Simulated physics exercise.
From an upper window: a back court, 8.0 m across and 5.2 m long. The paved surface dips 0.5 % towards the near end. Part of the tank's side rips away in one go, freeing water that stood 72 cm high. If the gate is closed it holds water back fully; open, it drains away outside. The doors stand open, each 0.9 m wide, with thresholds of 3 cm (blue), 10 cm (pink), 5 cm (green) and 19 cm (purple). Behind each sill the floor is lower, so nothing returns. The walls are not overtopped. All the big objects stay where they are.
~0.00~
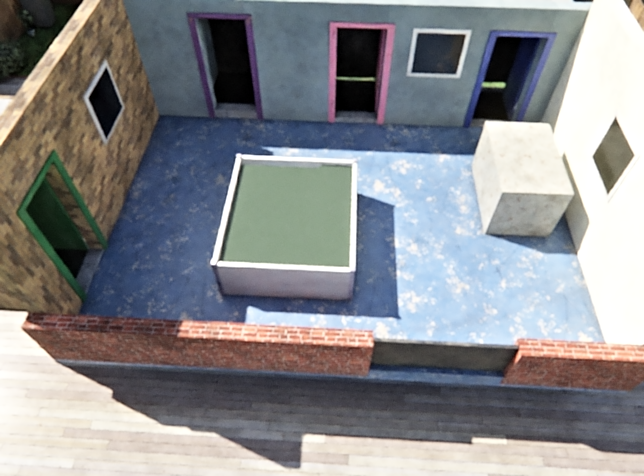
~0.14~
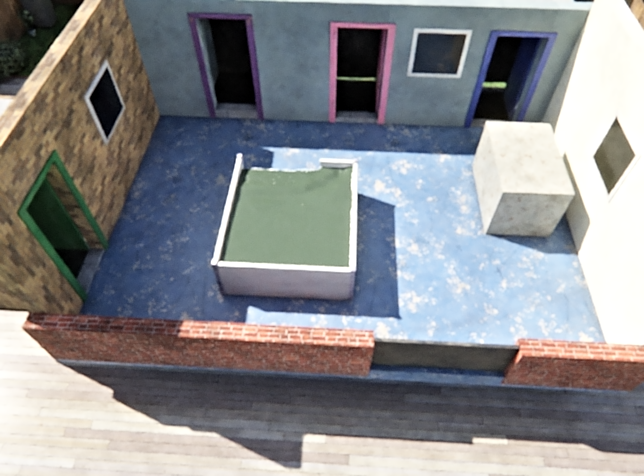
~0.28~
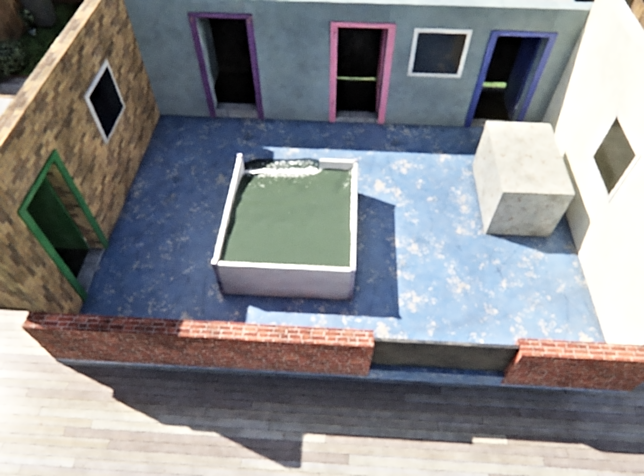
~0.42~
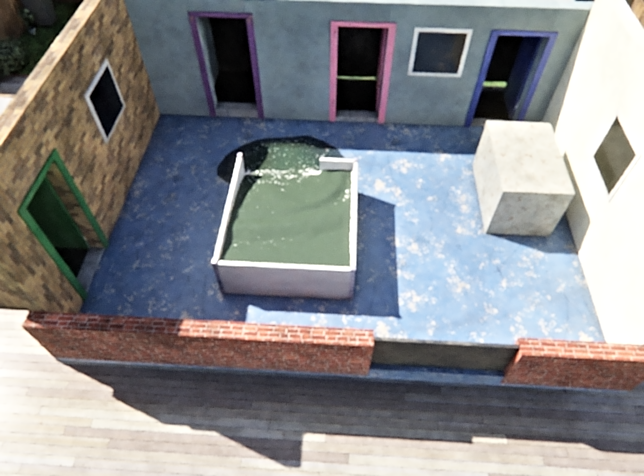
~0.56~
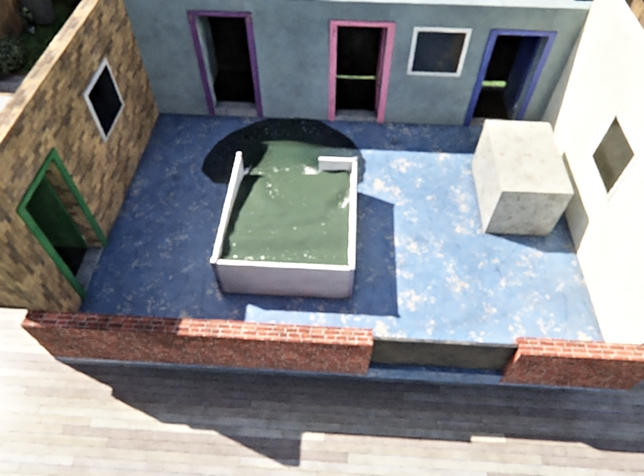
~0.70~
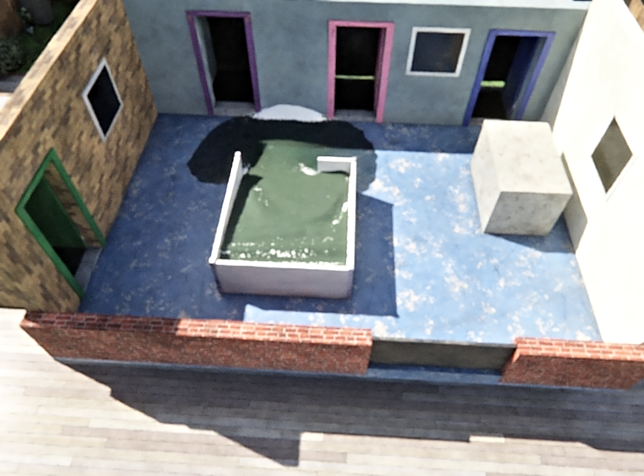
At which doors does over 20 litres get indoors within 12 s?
Door by door: At the blue door it passes the limit; at the pink door it exceeds the limit; at the green door it passes the limit; at the purple door it passes the limit.
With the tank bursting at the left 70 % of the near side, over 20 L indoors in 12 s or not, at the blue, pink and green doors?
Then: Blue past it, pink under, green above.
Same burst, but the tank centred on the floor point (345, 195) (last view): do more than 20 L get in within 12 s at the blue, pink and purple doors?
Against that limit: Blue past it, pink over, purple under.
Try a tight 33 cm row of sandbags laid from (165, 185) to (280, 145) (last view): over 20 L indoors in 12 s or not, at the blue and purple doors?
Then: Blue past it, purple under.
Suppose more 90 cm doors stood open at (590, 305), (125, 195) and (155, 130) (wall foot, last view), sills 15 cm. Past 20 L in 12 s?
In turn: Not over, not over, over.
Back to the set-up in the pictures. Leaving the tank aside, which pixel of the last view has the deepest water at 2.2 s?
At about (166, 118).
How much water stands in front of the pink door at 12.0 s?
Some 4.0 cm.
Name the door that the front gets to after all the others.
Last comes the green one.
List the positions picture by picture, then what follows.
The tank at (291, 211) is whole and still, 72 cm deep, in the first picture.
Water pours out on the tank's far side and has run 0.8 m, to a hidden place; typically 10 cm deep outside, 72 cm at the tank's back, in the second picture.
The front is at a hidden place, 1.0 m from the gap on the tank's far side; 1.2 m2 of floor is under water; 72 cm left at the back of the tank, in the third picture.
Water pours out on the tank's far side and has run 1.5 m, to (311, 140); typically 9 cm deep outside, 72 cm at the tank's back, in the fourth picture.
The front is at (309, 120), 2.1 m from the gap on the tank's far side; 4.5 m2 of floor is under water; 70 cm left at the back of the tank, in the fifth picture.
The front is at (240, 117), 2.3 m from the gap on the tank's far side; 5.5 m2 of floor is under water; 62 cm left at the back of the tank, in the sixth picture.
After 1.4 s water covers 20 % of the floor and is deepest (45 cm) near (285, 123); blue door not reached, pink door 21 cm at the sill, 13 L in, green door not reached, purple door 33 cm at the sill, 9 L in.
After 2.2 s water covers 30 % of the floor and is deepest (47 cm) near (166, 118); blue door 3 cm at the sill, 0 L in, pink door 21 cm at the sill, 49 L in, green door not reached, purple door 32 cm at the sill, 58 L in.
After 3.5 s water covers 60 % of the floor and is deepest (30 cm) near (155, 123); blue door 4 cm at the sill, 0 L in, pink door 15 cm at the sill, 88 L in, green door 4 cm at the sill, 0 L in, purple door 21 cm at the sill, 96 L in.
After 7.0 s water covers 95 % of the floor and is deepest (16 cm) near (104, 338); blue door 11 cm at the sill, 76 L in, pink door 8 cm at the sill, 104 L in, green door 9 cm at the sill, 2 L in, purple door 11 cm at the sill, 99 L in.
After 12.0 s water covers 100 % of the floor and is deepest (16 cm) near (611, 366); blue door 6 cm at the sill, 152 L in, pink door 4 cm at the sill, 104 L in, green door 9 cm at the sill, 89 L in, purple door 6 cm at the sill, 99 L in.
